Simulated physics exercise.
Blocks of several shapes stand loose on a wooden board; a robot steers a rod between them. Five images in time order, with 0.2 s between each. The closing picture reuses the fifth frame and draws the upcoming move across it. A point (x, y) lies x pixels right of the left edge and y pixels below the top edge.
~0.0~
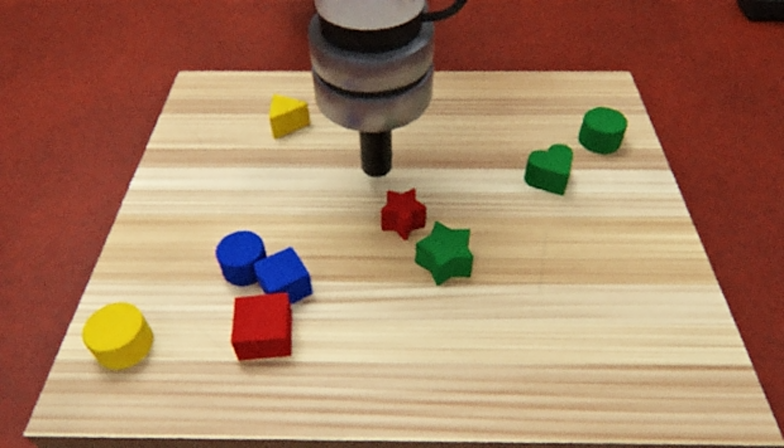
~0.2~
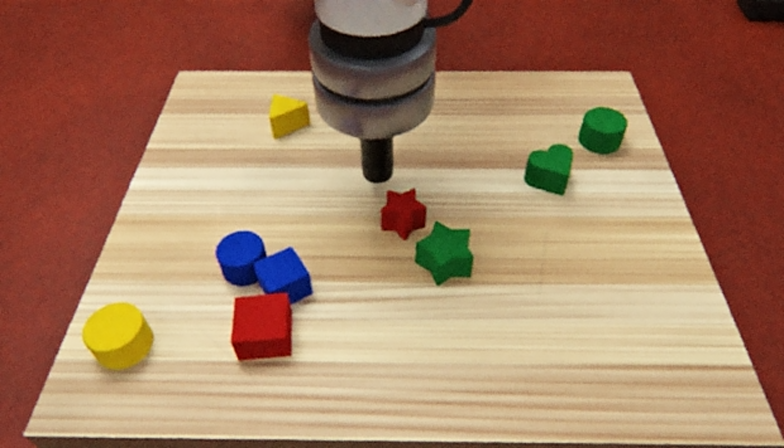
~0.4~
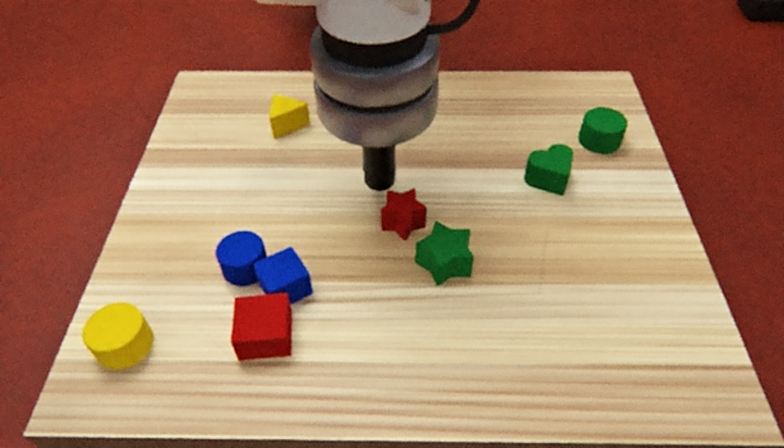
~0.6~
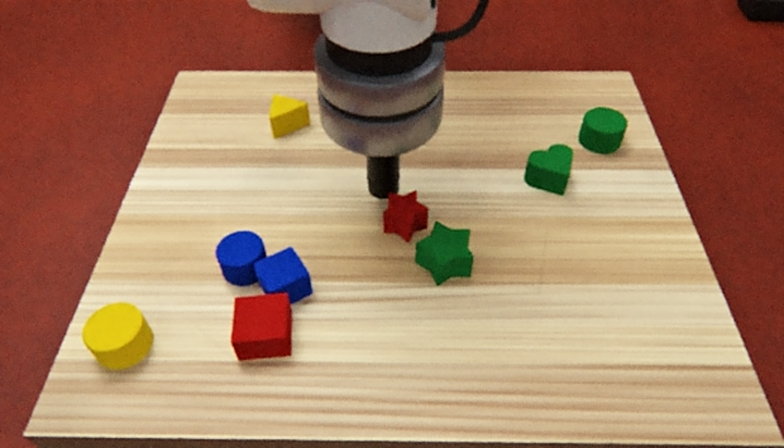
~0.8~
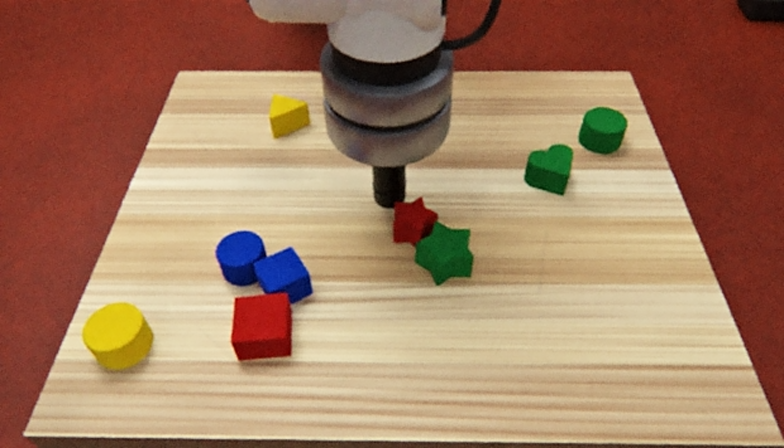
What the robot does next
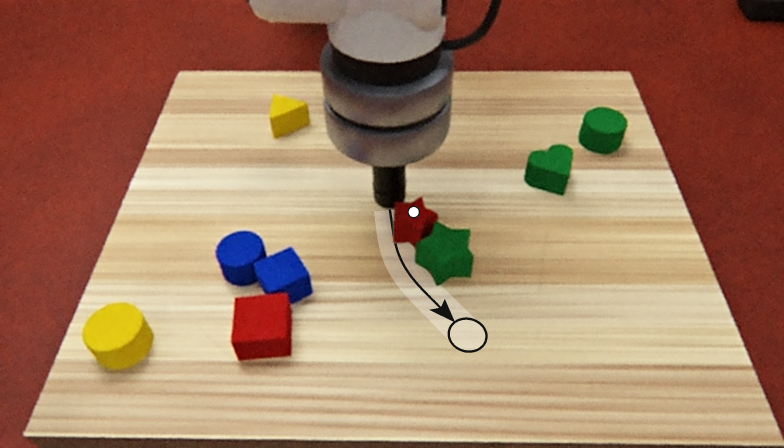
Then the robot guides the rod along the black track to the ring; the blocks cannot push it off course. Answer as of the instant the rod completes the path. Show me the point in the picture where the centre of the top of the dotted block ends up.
Its top centre lands on (475, 278).
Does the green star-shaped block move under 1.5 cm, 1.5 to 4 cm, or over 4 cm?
Over 4 cm.
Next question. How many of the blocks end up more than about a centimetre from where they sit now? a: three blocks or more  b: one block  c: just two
I'll go with c - just two.
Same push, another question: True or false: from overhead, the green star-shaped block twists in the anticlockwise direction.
The claim holds.
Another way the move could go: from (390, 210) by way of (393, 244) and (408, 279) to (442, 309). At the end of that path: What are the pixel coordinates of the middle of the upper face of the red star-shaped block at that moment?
That would be at about pixel (470, 271).
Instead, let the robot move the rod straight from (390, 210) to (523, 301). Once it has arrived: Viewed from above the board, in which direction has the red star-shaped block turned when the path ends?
Spin direction: Clockwise.
Drawn move, from (390, 210) via (398, 252) and (426, 293), ending at (468, 335); the dot is on the red star-shaped block.
What follows on the original path. One third of the way, rod at (398, 240); red star-shaped block at (431, 237), turned 65° anticlockwise; green star-shaped block at (471, 252).
Two thirds of the way, rod at (427, 282); red star-shaped block at (460, 263), turned 95° anticlockwise; green star-shaped block at (503, 258), turned 25° anticlockwise.
At the end, rod at (469, 324); red star-shaped block at (475, 278), turned 135° anticlockwise; green star-shaped block at (513, 257), turned 45° anticlockwise.
